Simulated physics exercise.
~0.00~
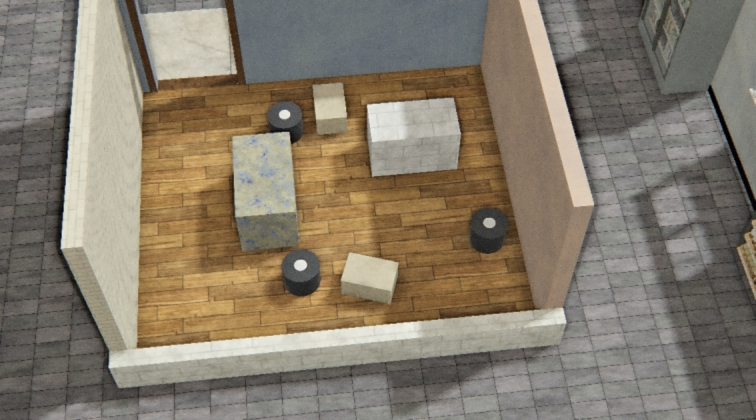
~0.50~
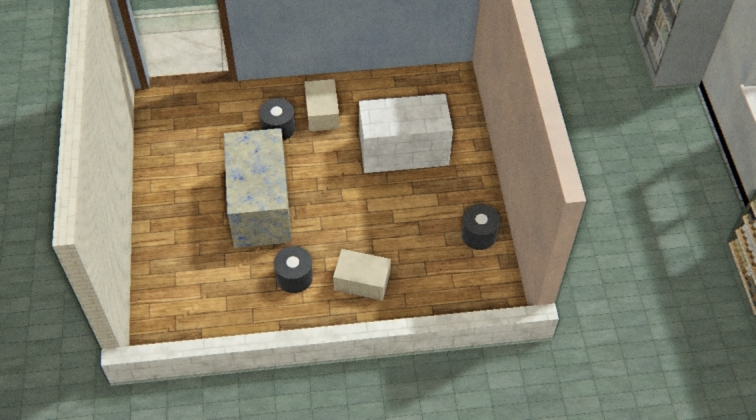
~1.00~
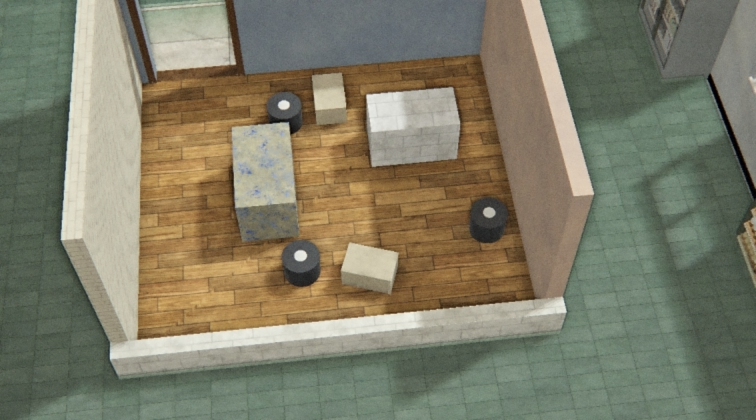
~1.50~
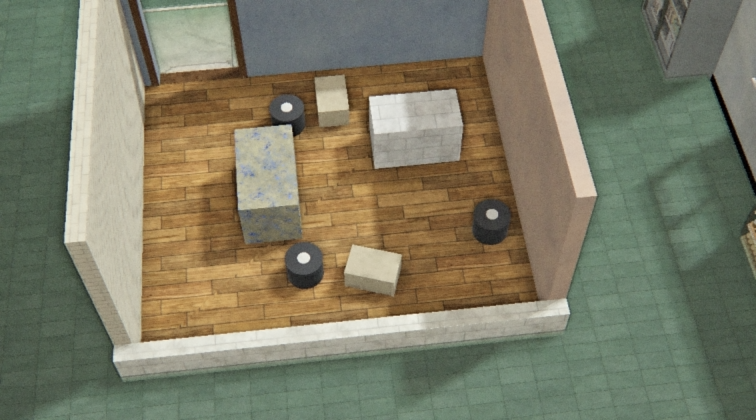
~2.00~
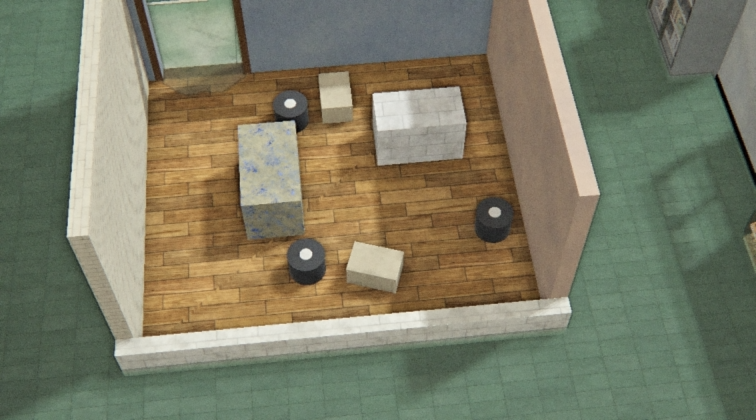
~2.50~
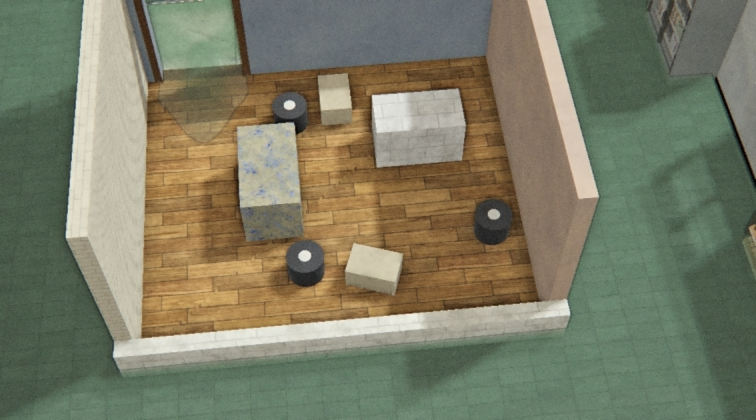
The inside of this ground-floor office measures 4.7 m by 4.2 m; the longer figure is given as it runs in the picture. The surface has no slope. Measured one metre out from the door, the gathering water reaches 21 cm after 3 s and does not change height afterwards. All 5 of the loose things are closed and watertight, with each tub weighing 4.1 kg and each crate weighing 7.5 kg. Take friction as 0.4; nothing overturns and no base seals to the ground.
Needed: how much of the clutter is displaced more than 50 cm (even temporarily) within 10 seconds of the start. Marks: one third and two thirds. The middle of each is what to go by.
I'd predict that no fewer than two thirds of the things get moved that far.
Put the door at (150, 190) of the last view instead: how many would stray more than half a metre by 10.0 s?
The answer then is 4.
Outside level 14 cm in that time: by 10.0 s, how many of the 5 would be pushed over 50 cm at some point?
That would make 1 of them.
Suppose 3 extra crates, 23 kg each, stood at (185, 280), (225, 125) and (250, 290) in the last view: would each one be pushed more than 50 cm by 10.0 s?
In the same order as the question: Farther, farther, farther.
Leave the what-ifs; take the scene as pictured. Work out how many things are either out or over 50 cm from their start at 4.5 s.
The number by then is 0.
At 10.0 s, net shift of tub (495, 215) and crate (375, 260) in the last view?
In turn: 60 cm, 150 cm.
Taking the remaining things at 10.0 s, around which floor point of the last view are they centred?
Centred roughly on (386, 147).
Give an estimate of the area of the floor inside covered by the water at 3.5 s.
Wet: Near 3.5 m2.
After 3.5 s 0 of 5 are over 50 cm from their spots; 0 afloat.
After 4.5 s 0 of 5 are over 50 cm from their spots; 0 afloat.
After 7.0 s 0 of 5 are over 50 cm from their spots; 0 afloat.
After 10.0 s 5 of 5 are over 50 cm from their spots, and 5 have been at some point; 4 afloat.
